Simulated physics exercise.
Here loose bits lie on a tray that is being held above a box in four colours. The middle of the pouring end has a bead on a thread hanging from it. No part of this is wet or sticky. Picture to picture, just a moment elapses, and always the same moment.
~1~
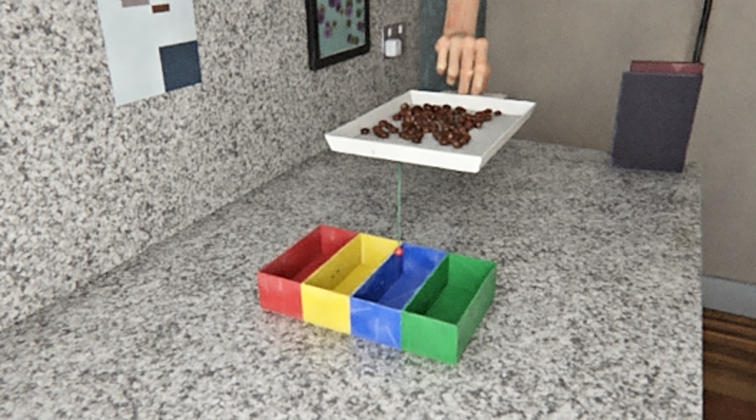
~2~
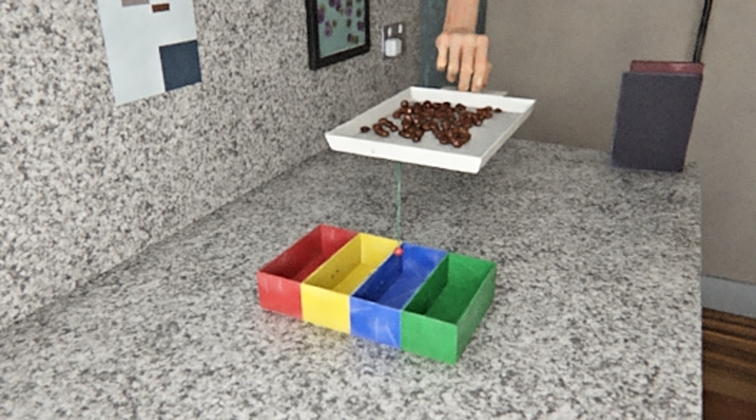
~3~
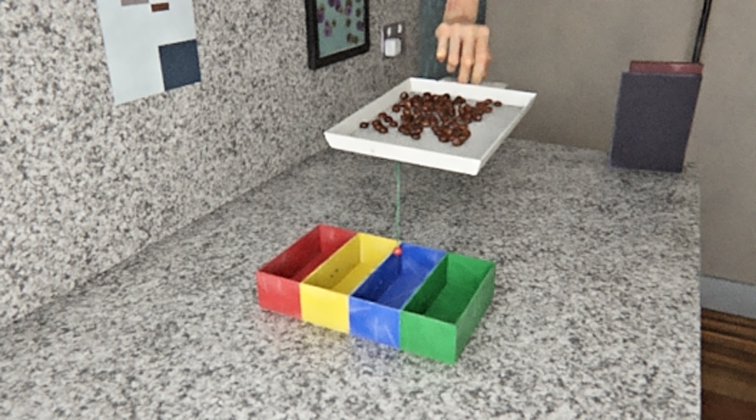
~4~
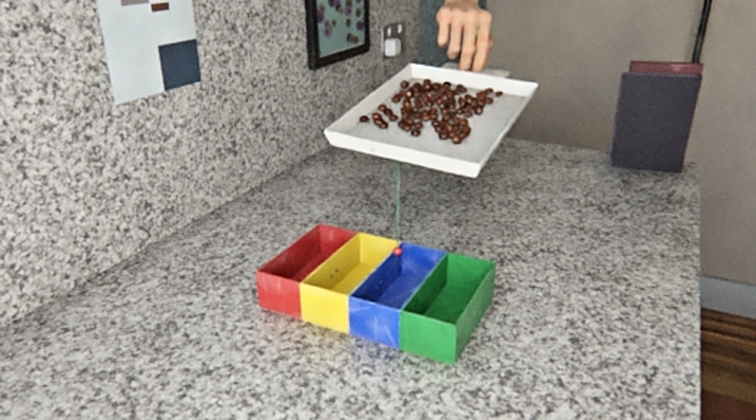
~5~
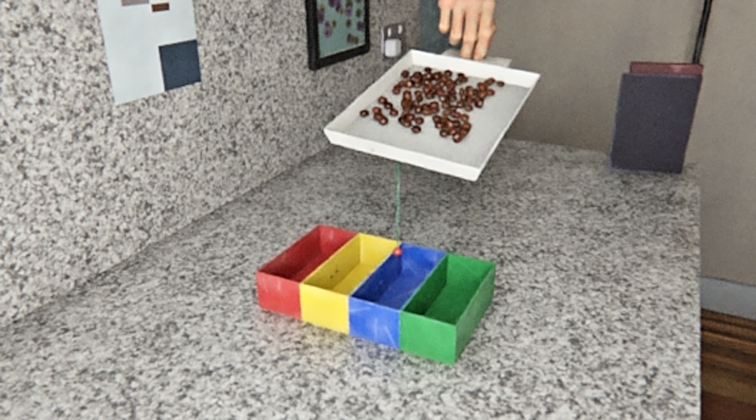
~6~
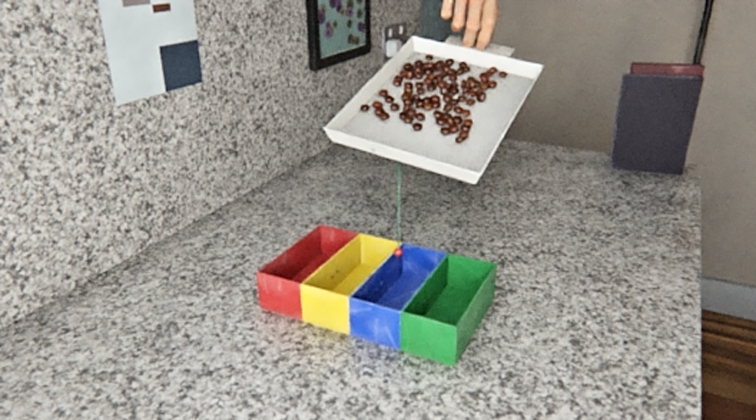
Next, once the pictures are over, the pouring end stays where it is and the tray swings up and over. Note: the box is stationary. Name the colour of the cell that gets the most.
It is the green one.
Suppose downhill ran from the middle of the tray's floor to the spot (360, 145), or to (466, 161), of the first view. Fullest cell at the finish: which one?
The red cell, then that green cell.
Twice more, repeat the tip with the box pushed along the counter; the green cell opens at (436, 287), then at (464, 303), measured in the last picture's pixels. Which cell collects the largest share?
First: That green cell. Second: The green one.
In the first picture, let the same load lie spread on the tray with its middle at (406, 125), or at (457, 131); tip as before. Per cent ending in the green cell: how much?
Roughly 80 % and then 80 %.
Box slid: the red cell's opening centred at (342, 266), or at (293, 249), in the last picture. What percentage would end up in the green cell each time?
30, then 40 %.
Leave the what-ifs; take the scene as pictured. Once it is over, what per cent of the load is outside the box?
Close to 20 percent, I reckon.
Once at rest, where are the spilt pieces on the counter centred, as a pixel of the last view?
It centres at roughly (524, 368).
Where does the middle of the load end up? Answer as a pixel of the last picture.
At about (451, 325).
Shortly afterwards, tray tipped steeply; the bulk on the tray; near a quarter falling or outside the box.
Next, tray tipped past a quarter turn; a little on the tray; near two thirds in the green cell; a little in the blue cell; near a quarter falling or outside the box.
Some moments later, tray tipped past a quarter turn; the bulk in the green cell; a little in the blue cell; near a quarter falling or outside the box.
In the end, tray tipped past a quarter turn; the bulk in the green cell; a little in the blue cell; none at all in the yellow cell; none at all in the red cell; near a quarter outside the box.
